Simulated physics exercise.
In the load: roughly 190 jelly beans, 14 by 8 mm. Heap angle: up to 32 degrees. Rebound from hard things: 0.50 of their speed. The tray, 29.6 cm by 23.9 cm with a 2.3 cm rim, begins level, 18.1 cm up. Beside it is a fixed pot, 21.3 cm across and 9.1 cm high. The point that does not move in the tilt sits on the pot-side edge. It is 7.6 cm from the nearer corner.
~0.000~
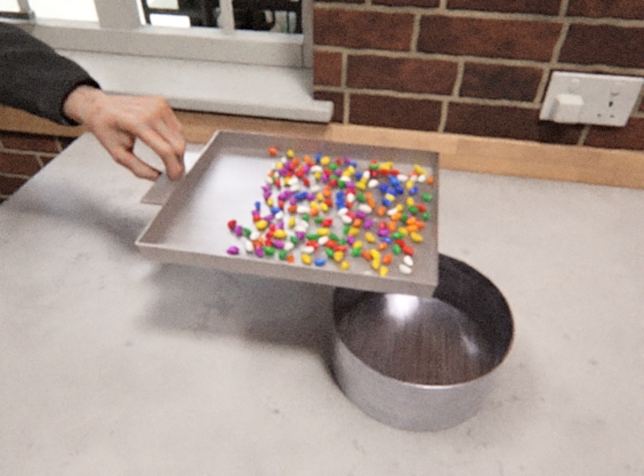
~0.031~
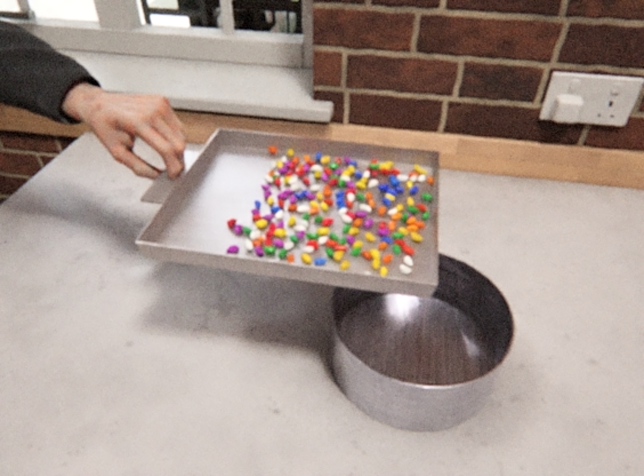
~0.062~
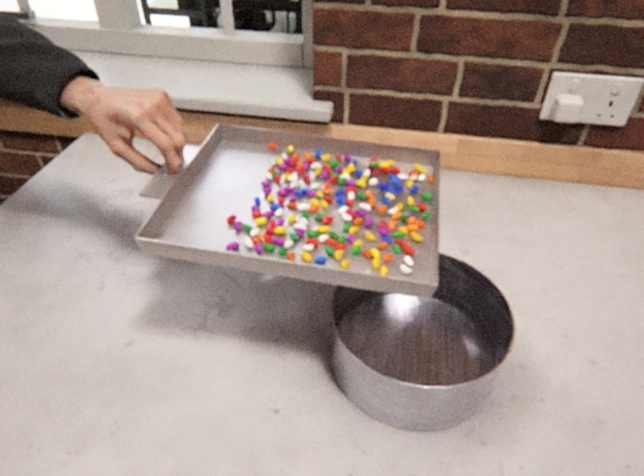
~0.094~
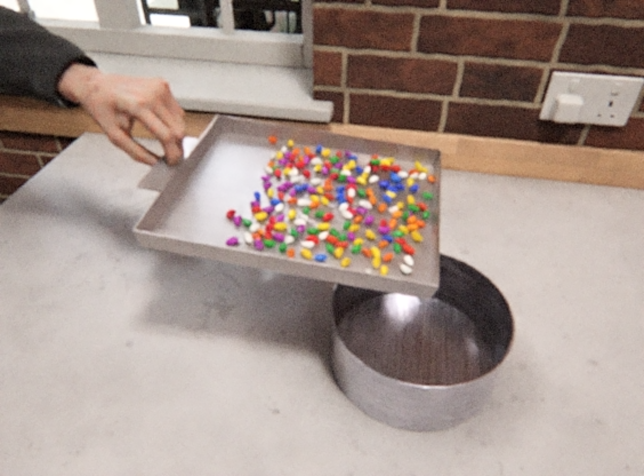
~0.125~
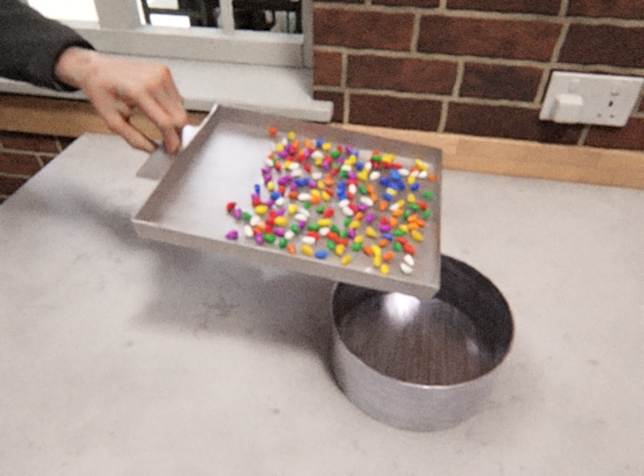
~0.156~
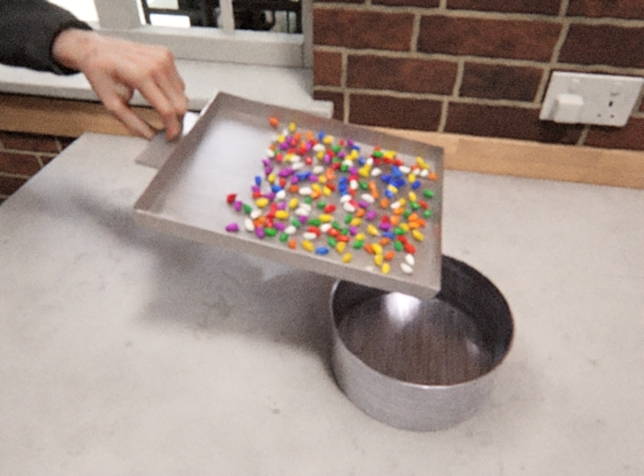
On a pale countertop by a brick wall, a hand at the left held a metal tray of colourful jelly beans partly over a round metal pot, then slightly raised the tray's left side, tilting it rightward.
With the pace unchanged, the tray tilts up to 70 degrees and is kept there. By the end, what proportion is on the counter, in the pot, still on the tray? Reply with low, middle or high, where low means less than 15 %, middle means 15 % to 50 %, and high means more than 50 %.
My answer: Counter - low; pot - middle; tray - high.
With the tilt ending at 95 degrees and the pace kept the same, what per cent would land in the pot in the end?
Then about 85 per cent.
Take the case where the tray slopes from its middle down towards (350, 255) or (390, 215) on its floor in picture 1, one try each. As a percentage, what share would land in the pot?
Around 60 % for the first direction, around 20 % for the second.
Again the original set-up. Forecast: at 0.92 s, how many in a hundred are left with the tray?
It works out to near 65 per cent of the load.
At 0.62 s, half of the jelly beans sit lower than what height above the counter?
I'd put it near 22 cm.
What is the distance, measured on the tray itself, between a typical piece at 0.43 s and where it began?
It has moved some 3 cm from its start.
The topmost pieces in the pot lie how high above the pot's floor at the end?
1.0 cm.
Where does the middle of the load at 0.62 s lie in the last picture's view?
At about (431, 214).
After 0.43 s, tilt 40 degrees; the tray holds 100 %, the pot 0 %.
After 0.62 s, tilt 60 degrees; the tray holds 100 %, the pot 0 %.
After 0.92 s, tilt 70 degrees; the tray holds 65 %, the pot 30 %.
In the end, at 2.0 s, counter 5 %, pot 35 %, tray 60 %.
